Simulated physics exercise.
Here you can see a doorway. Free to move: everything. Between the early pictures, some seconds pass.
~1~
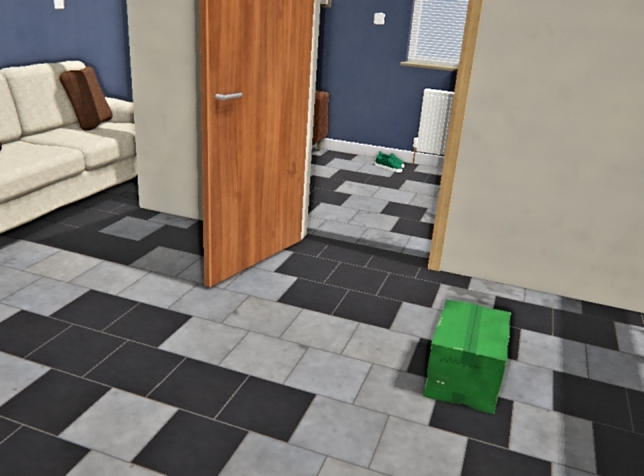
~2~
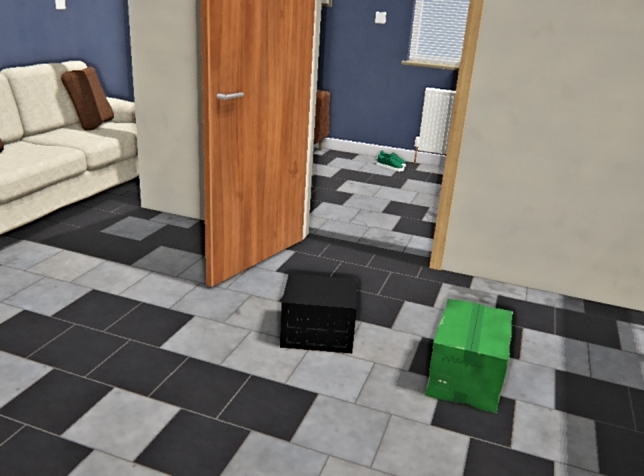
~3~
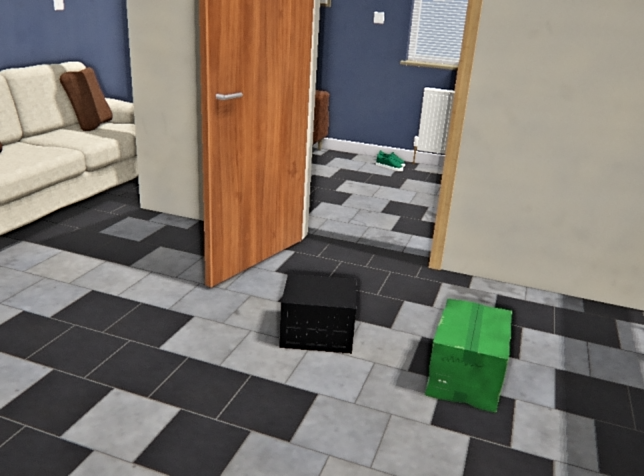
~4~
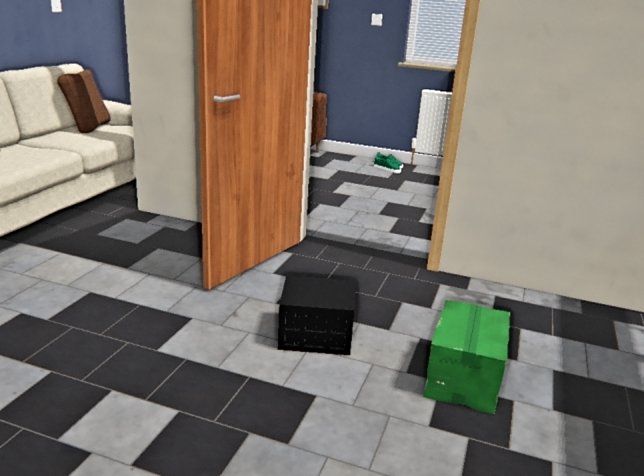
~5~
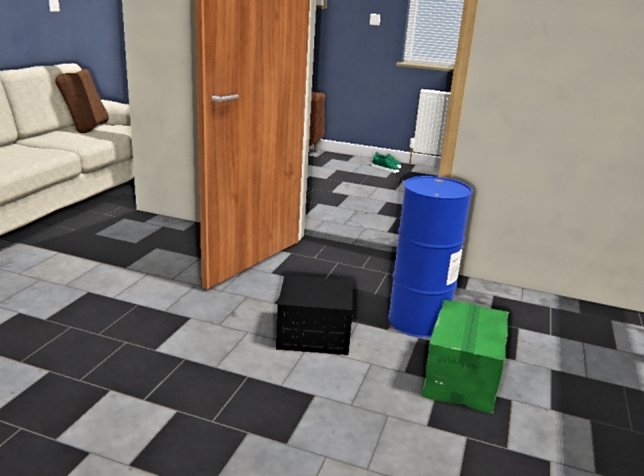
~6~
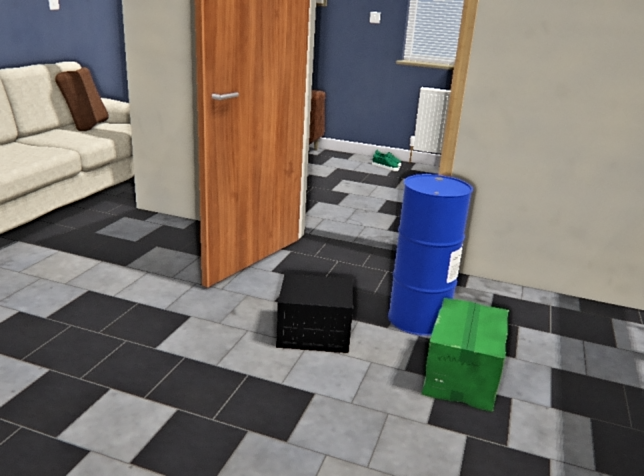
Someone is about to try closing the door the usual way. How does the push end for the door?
The door swings fully shut.
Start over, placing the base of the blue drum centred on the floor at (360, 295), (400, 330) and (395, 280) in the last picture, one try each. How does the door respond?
Case 1: Door stays partly open. Case 2: Door ends up flush. Case 3: Door stays partly open.
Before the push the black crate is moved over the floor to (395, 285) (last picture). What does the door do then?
In the end the door is hindered.
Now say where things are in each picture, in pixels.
Door wide open and still, in the first picture.
Door wide open and still; black crate (319, 313); green box (470, 352), in the second picture.
Door wide open and still; black crate (319, 313); green box (470, 352), in the third picture.
Door wide open and still; black crate (317, 314); green box (468, 353), in the fourth picture.
Door wide open and still; black crate (315, 314); green box (466, 353), in the fifth picture.
Door wide open and still; blue drum (428, 255); black crate (316, 312), in the sixth picture.
Then, 0.50 s later than the last frame, door 84° open.
Then, 0.80 s later than the last frame, door 58° open.
Then, 1.00 s later than the last frame, door 38° open.
Then, 1.30 s later than the last frame, door 8° open.
When it is over, door 0° open; all 3 as before. End places, in pixels of the last picture, blue drum near (428, 255).
